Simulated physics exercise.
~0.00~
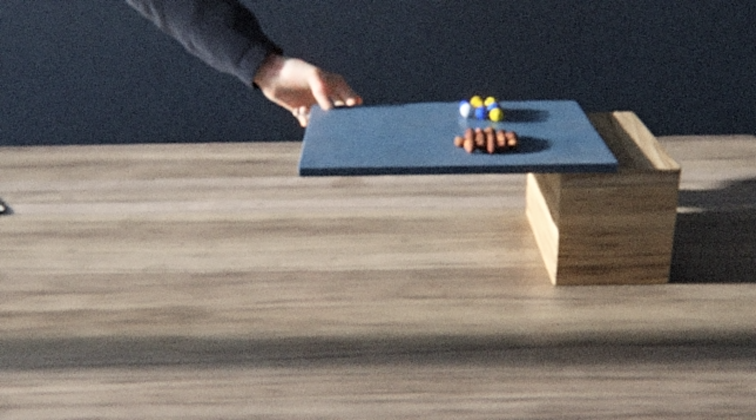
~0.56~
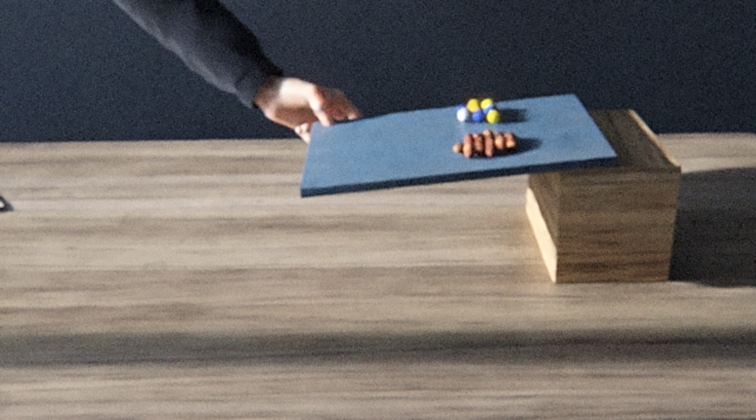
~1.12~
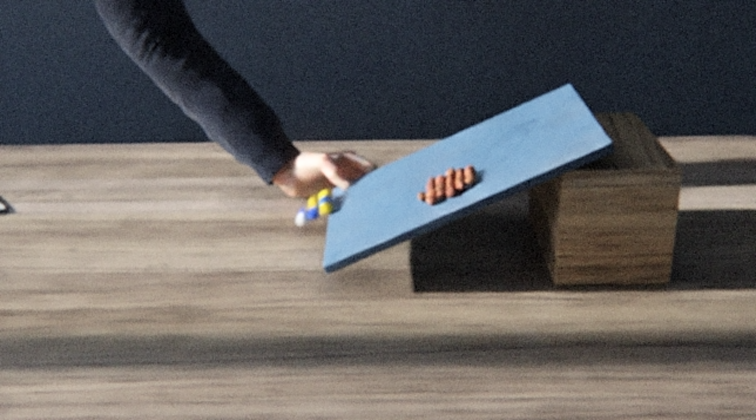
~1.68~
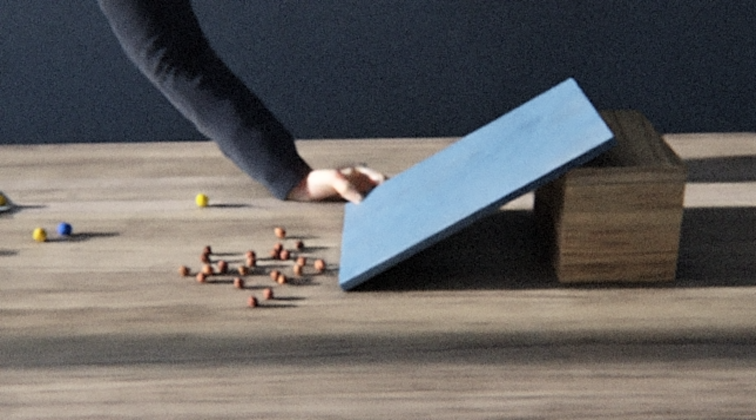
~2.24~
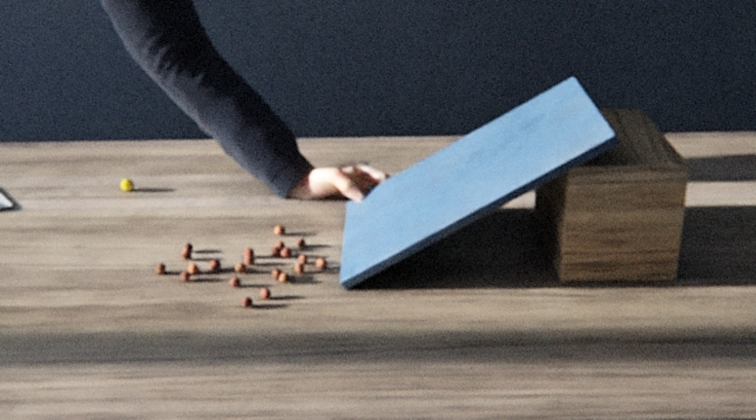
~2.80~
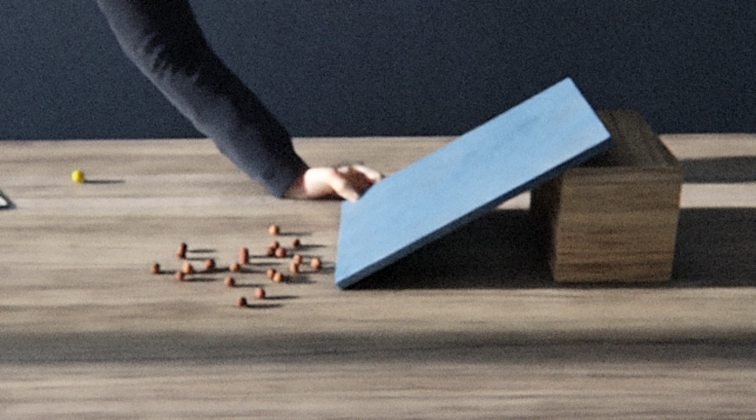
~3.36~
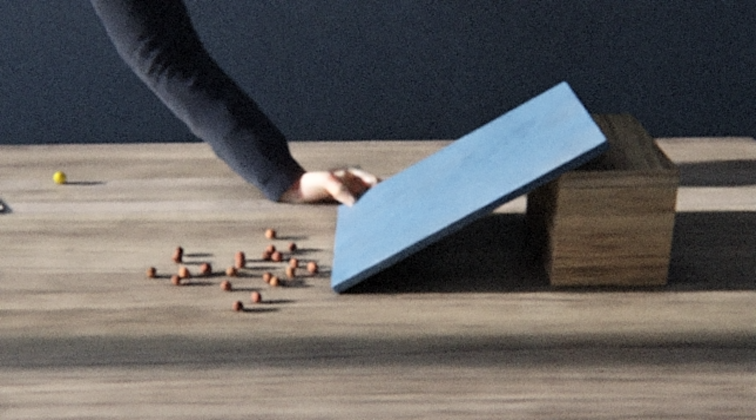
A tilting blue board spills colourful balls far left and reddish-brown pieces just beyond its edge.
